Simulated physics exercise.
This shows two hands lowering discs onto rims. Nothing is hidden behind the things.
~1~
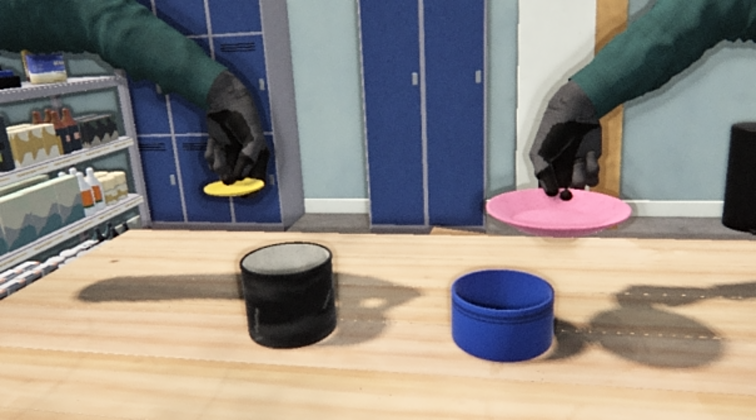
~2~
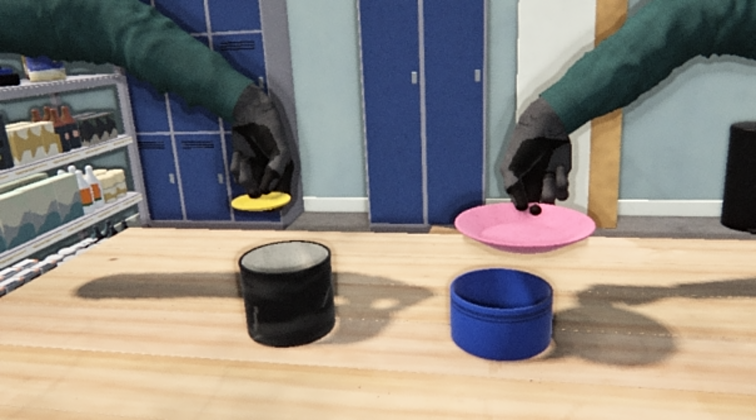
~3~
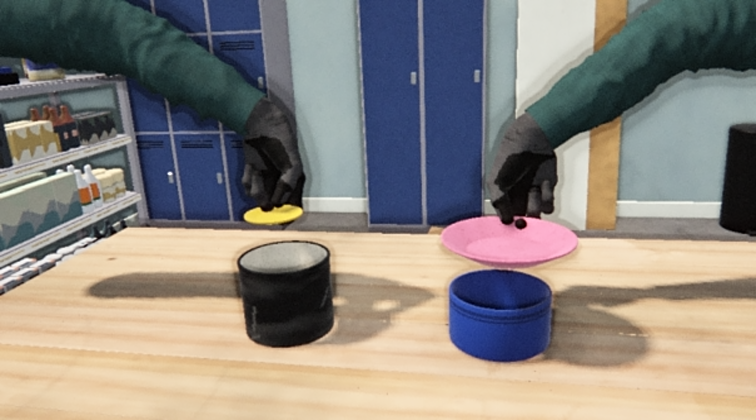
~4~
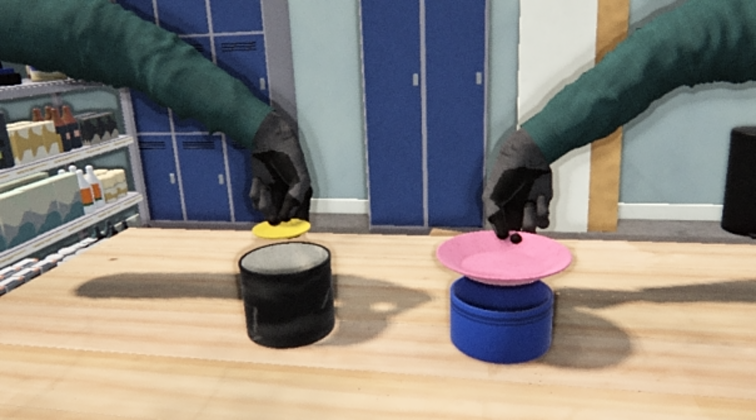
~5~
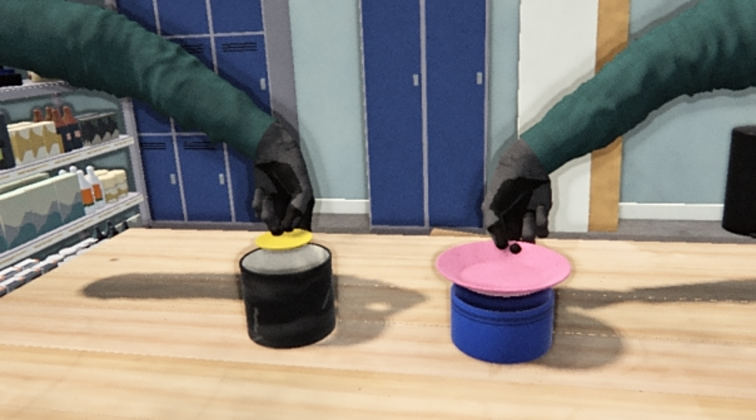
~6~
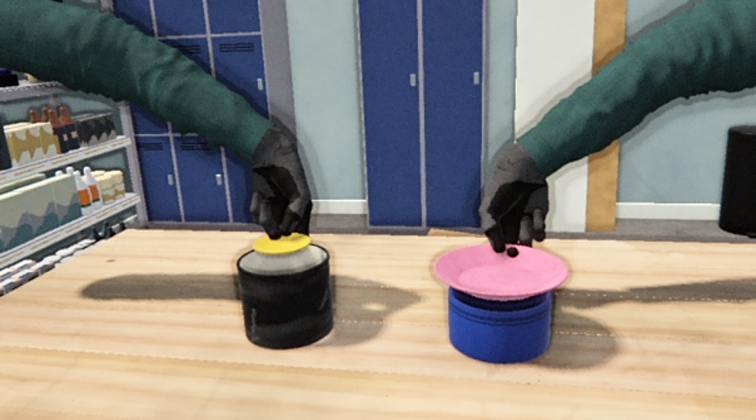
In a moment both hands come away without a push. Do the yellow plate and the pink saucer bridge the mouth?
As it turns out, the yellow plate slips past the rim, the pink saucer works as a lid.
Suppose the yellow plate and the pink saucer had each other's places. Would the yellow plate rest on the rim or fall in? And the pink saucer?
The yellow plate sinks inside, the pink saucer works as a lid.
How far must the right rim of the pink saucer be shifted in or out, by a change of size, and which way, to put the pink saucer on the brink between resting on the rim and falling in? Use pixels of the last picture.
A shift of 20 pixels, going left.
Then, 0.16 s after the last picture, yellow plate falling near (287, 291); pink saucer sitting on the rim near (499, 282).
Then, 0.28 s after the last picture, yellow plate down below near (289, 315); pink saucer sitting on the rim near (499, 282).
At rest, the yellow plate falls in, near (289, 322); the pink saucer rests on the rim, near (499, 282).
